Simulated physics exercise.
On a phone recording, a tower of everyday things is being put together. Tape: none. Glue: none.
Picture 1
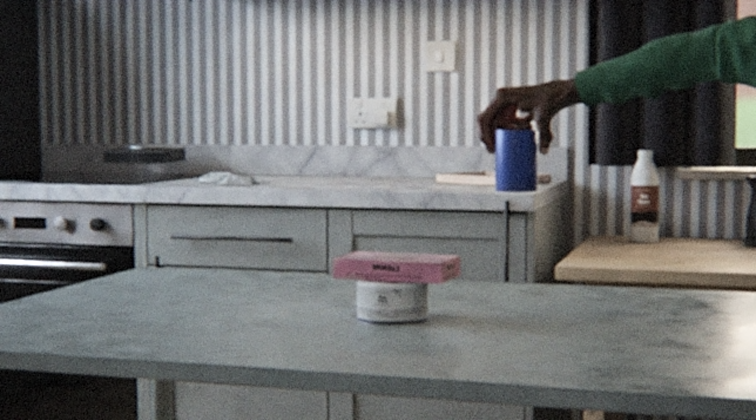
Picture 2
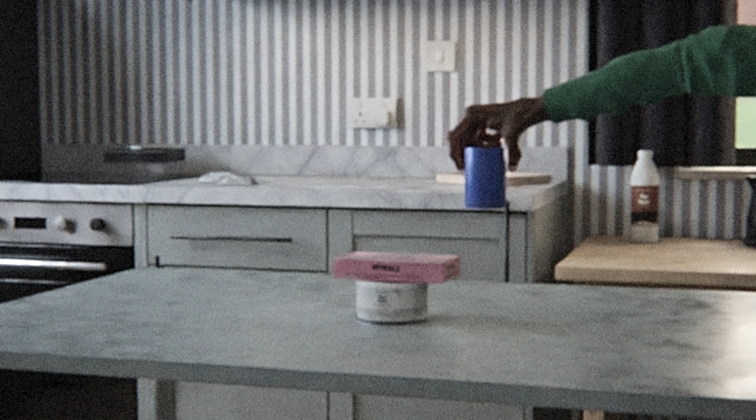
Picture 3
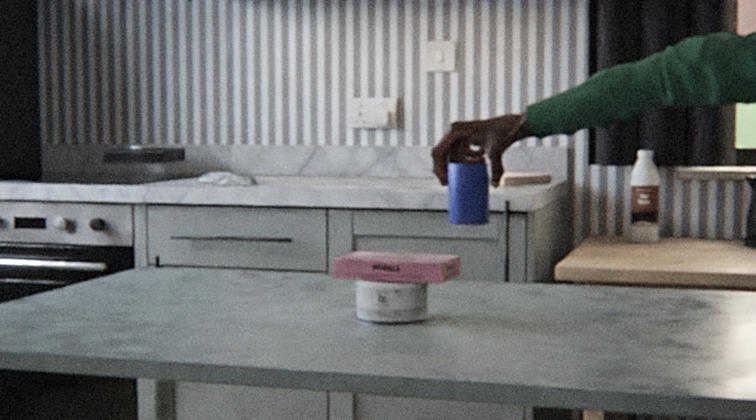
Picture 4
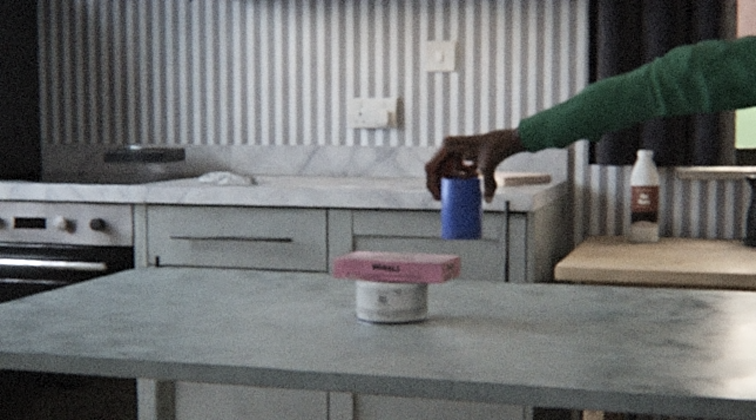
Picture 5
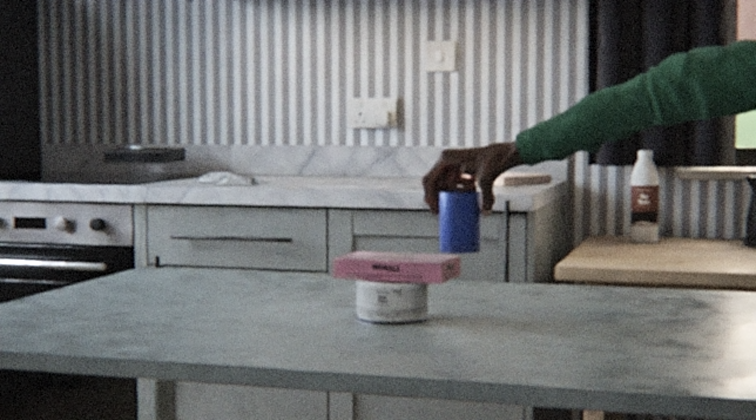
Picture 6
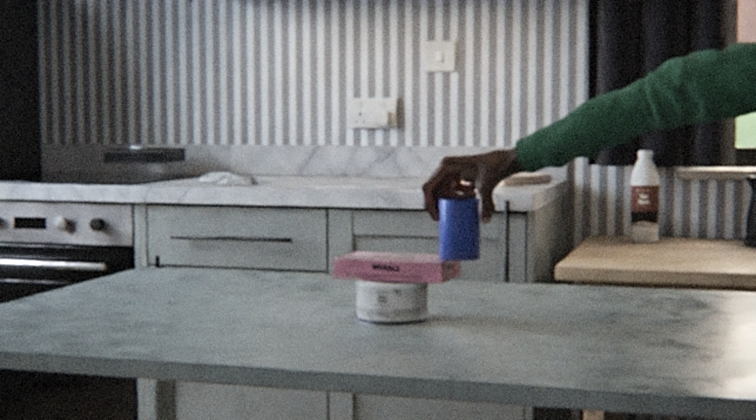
In a kitchen, a hand lowers a blue cup leftward onto a pink packet's right edge.
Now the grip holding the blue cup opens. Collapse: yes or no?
Collapse: Yes.
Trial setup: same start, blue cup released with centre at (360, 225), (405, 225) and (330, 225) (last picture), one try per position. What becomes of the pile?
First, it keeps its balance; second, it stays up; third, it comes apart.
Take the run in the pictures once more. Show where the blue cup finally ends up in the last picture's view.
It finishes at about (498, 302).
Then, 0.40 s after the last picture, blue cup now fallen.
Then, 0.60 s after the last picture, things are still on the move.
At rest, fallen, blue cup; the other 2 in place. Seen from the same camera at the end, blue cup near (498, 302). The pile gives way.
